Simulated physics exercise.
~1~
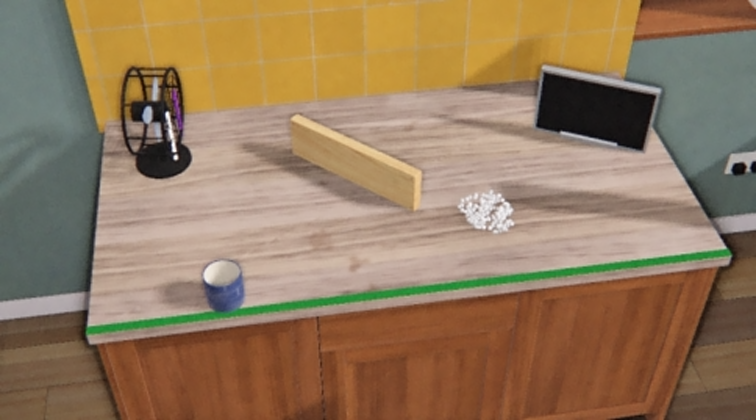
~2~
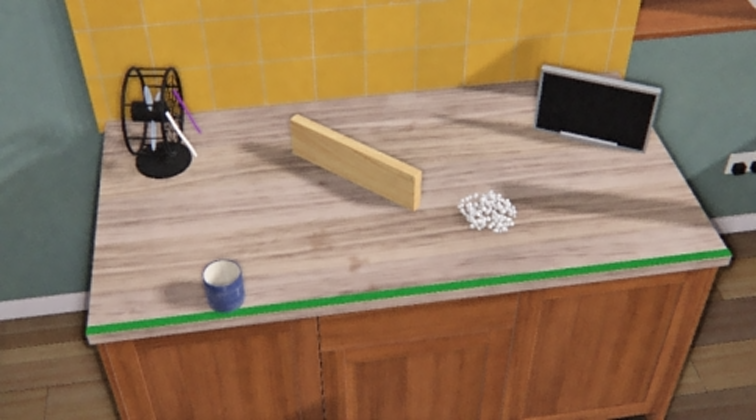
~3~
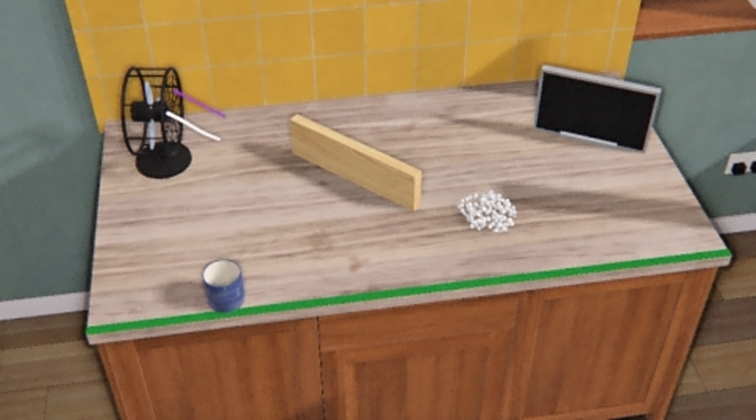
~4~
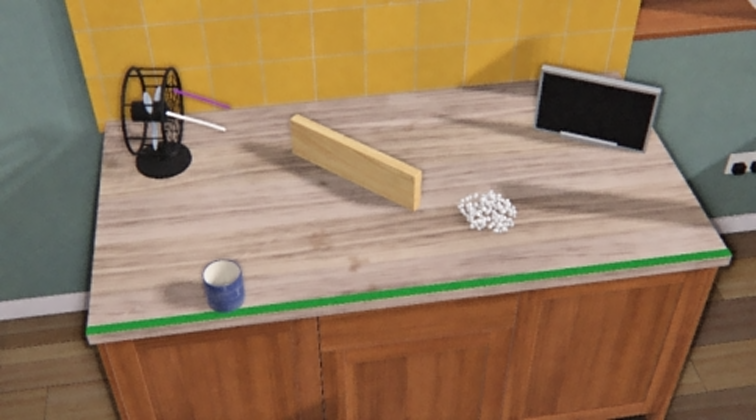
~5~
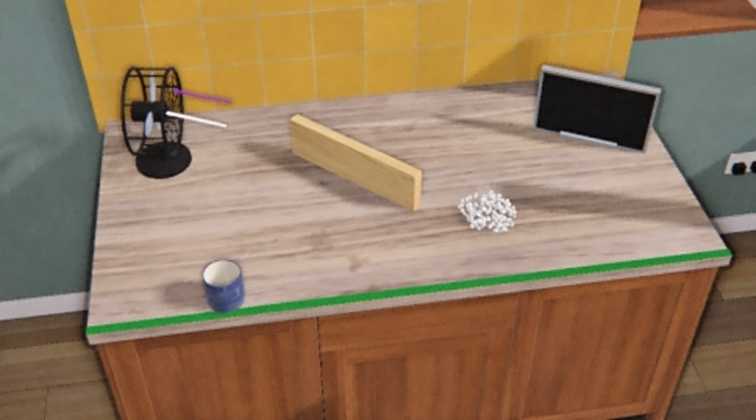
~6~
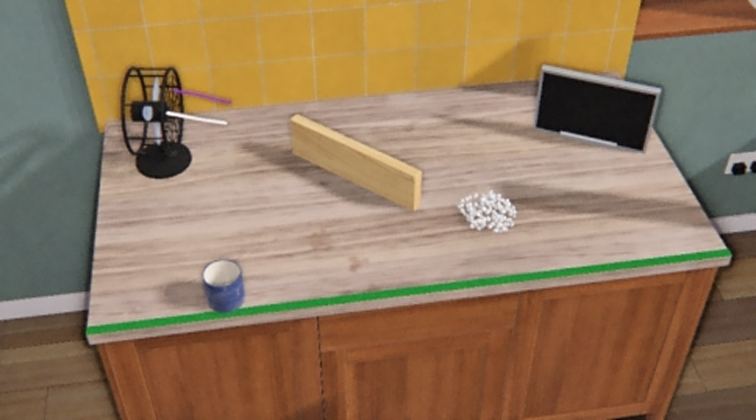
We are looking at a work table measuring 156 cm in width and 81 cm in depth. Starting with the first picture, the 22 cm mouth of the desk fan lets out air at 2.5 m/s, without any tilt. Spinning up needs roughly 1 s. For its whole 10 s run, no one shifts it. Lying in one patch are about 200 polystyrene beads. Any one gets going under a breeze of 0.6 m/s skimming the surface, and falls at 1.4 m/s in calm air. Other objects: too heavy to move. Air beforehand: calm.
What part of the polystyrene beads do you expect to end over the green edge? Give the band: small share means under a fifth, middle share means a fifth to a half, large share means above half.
It is a large share.
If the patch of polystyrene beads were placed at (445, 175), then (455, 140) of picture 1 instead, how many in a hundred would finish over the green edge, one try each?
In turn about 80 %, 80 %.
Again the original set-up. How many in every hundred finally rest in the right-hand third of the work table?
Roughly 1 %.
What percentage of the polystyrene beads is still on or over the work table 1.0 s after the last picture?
That works out to roughly 100 % remaining.
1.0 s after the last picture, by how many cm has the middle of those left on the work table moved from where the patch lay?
It comes to near 0 cm.
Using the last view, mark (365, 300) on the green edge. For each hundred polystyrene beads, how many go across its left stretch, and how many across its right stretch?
I'd guess near 0 percent left and close to 100 percent right.
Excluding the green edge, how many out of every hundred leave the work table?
0 %.
Then, 1.0 s after the last picture, 100 % are on the move or not yet settled, 0 % are over the green edge; the middle of those still in play is near (493, 212).
Then, 2.2 s after the last picture, 100 % are on the move or not yet settled, 2 % are over the green edge; the middle of those still in play is near (532, 240).
Then, 4.6 s after the last picture, 12 % are on the move or not yet settled, 92 % are over the green edge.
Then, 9.1 s after the last picture, at the end, 99 % are over the green edge.
